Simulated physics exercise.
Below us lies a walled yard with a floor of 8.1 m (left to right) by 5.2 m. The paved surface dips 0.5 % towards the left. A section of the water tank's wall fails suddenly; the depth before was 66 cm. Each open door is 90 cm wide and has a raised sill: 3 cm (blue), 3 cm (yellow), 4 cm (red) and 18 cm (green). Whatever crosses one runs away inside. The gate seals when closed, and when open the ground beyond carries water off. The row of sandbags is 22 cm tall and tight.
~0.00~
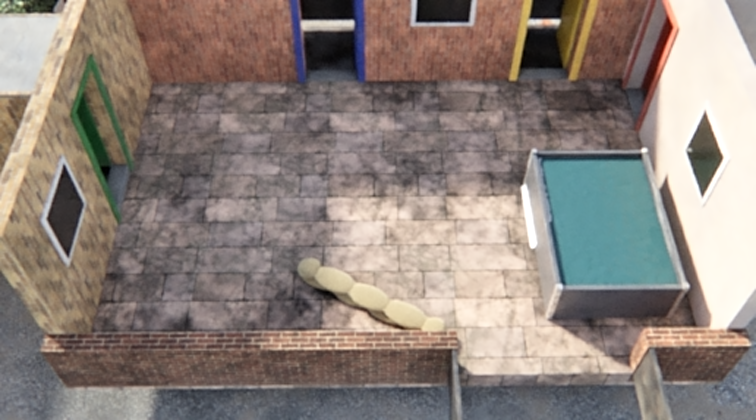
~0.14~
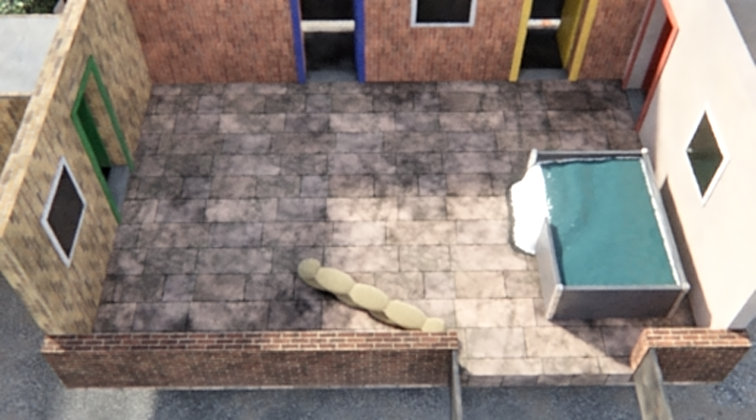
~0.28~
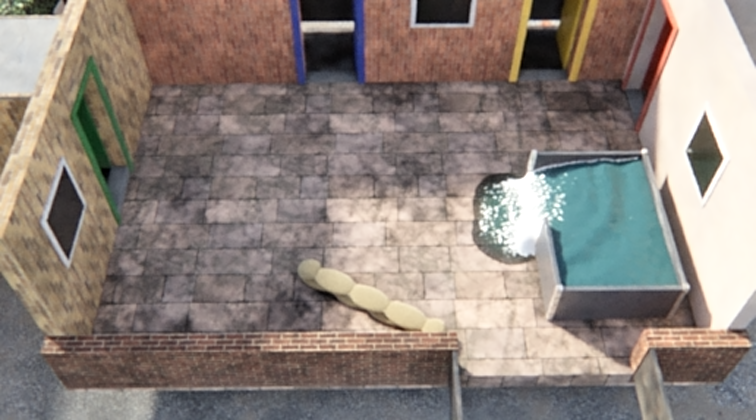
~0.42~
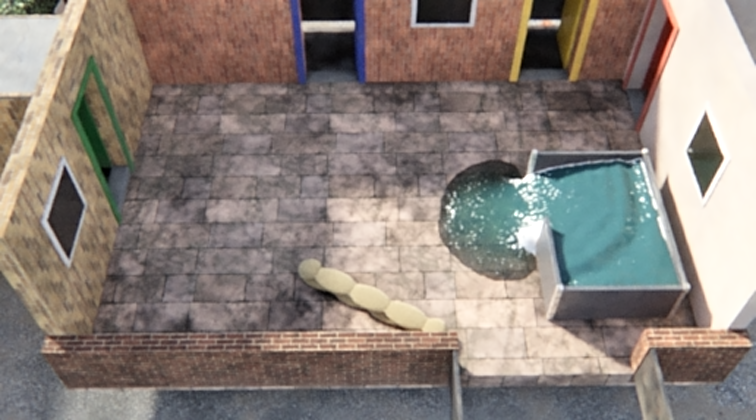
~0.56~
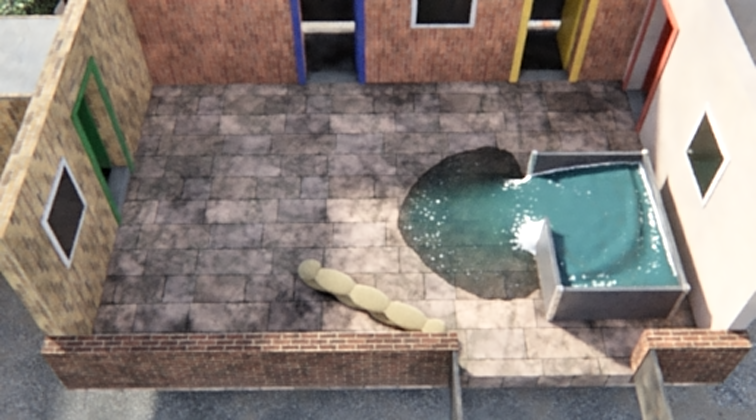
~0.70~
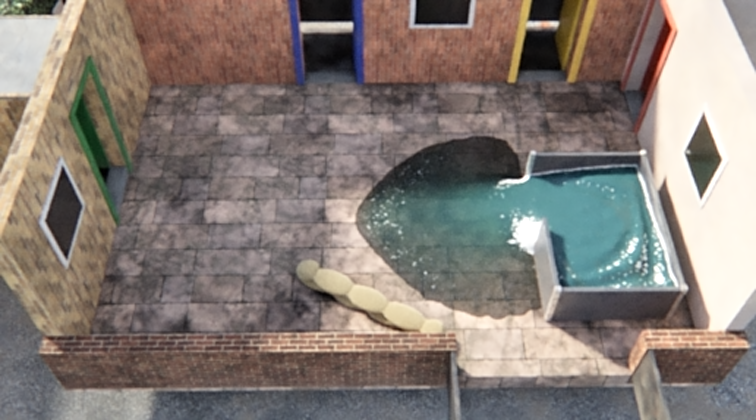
Water pours from the left side of a tank and spreads leftward across the paved yard.
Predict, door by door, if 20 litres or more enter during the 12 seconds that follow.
Door by door: At the blue door it exceeds the limit; at the yellow door it does not reach the limit; at the red door it keeps below the limit; at the green door it does not reach the limit.
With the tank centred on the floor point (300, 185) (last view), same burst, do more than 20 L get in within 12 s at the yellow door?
Against that limit: Yellow under.
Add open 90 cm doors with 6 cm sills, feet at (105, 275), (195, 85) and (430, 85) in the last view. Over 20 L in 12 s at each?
In that order: Above, past it, below.
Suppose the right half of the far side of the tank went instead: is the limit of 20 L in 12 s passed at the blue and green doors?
Then: Blue below, green not over.
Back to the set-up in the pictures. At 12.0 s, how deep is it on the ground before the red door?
About 5.0 cm.
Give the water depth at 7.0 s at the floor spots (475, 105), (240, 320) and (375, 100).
About 1, 4 and 9 cm.
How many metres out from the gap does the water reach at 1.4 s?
Some 4.8 m out.
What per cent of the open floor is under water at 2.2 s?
Some 55 per cent of it.
After 1.4 s water covers 30 % of the floor and is deepest (34 cm) near (519, 206); blue door not reached, yellow door not reached, red door not reached, green door not reached.
After 2.2 s water covers 55 % of the floor and is deepest (26 cm) near (519, 206); blue door 9 cm at the sill, 2 L in, yellow door not reached, red door not reached, green door 12 cm at the sill, 0 L in.
After 3.5 s water covers 65 % of the floor and is deepest (28 cm) near (173, 85); blue door 7 cm at the sill, 33 L in, yellow door not reached, red door not reached, green door 20 cm at the sill, 6 L in.
After 7.0 s water covers 75 % of the floor and is deepest (14 cm) near (84, 363); blue door 9 cm at the sill, 73 L in, yellow door not reached, red door not reached, green door 11 cm at the sill, 10 L in.
After 12.0 s water covers 95 % of the floor and is deepest (12 cm) near (251, 361); blue door 6 cm at the sill, 118 L in, yellow door 3 cm at the sill, 0 L in, red door 5 cm at the sill, 0 L in, green door 7 cm at the sill, 10 L in.
